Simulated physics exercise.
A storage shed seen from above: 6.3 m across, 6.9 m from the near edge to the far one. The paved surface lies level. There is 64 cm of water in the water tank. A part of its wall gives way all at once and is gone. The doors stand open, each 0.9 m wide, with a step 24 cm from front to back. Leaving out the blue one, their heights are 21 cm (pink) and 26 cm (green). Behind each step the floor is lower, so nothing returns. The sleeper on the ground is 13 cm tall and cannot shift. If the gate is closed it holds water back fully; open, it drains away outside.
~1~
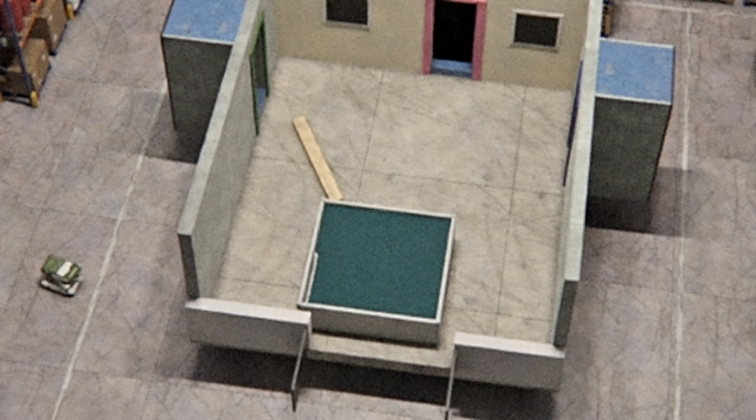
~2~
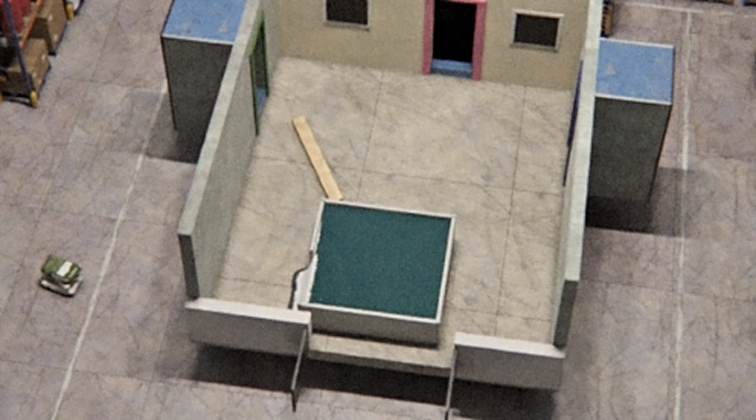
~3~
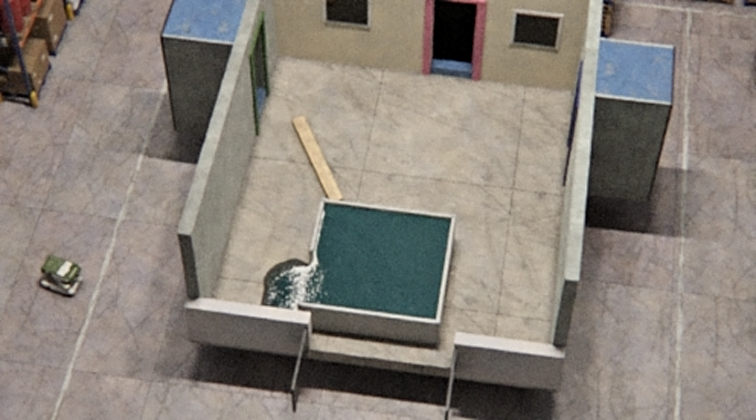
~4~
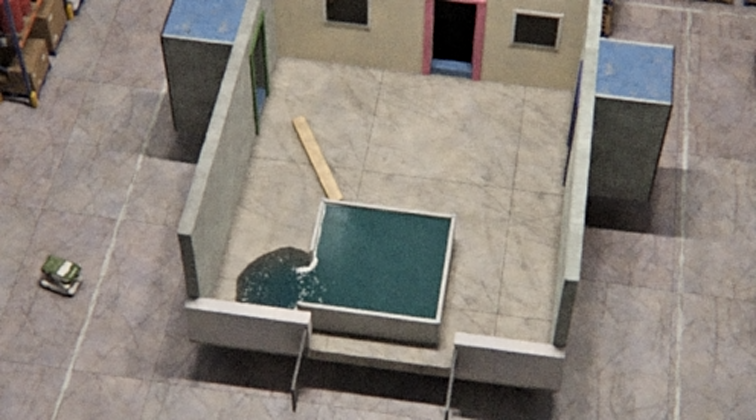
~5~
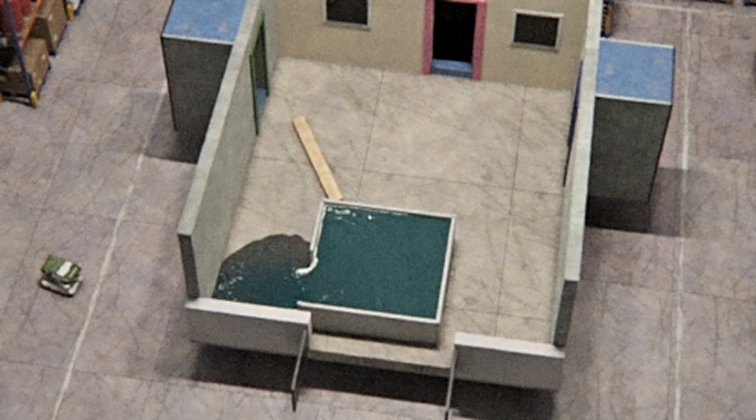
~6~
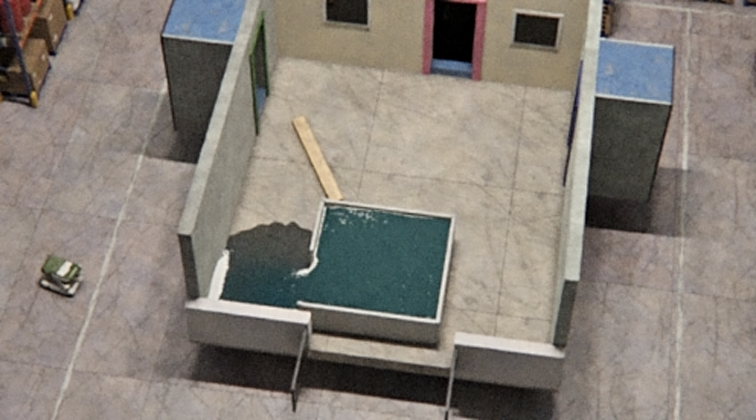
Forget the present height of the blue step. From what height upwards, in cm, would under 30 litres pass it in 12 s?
About 8.5 cm.
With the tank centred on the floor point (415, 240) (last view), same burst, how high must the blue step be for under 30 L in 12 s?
About 7.0 cm.
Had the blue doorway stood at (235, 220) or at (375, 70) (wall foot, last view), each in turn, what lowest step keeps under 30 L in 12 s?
About 13.5 and 7.0 cm.
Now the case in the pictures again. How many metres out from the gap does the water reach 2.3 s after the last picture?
About 6.0 m.
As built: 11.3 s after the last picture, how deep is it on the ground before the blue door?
Some 9.5 cm.
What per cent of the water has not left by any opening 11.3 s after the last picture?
Some 92 per cent remains.
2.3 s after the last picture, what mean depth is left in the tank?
Roughly 35 cm on average.
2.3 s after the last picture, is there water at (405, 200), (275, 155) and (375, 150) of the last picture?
In that order: Dry, under water, dry.
Then, 0.7 s after the last picture water covers 10 % of the floor, deepest (57 cm) near (208, 315); it has not reached the blue door.
Then, 2.3 s after the last picture water covers 35 % of the floor, deepest (40 cm) near (208, 315); it has not reached the blue door.
Then, 11.3 s after the last picture water covers 95 % of the floor, deepest (14 cm) near (538, 368); 9 cm at the blue door, 0 litres in over its 25 cm step.
At the blue door as built, the water peaked near 13 cm, 7.9 s after the last picture.
Run again over the same 12 s with other heights there, 63 litres in over 6.5 cm, 9 litres over 10.5 cm. The limit of 30 litres is kept from about 8.5 cm up.
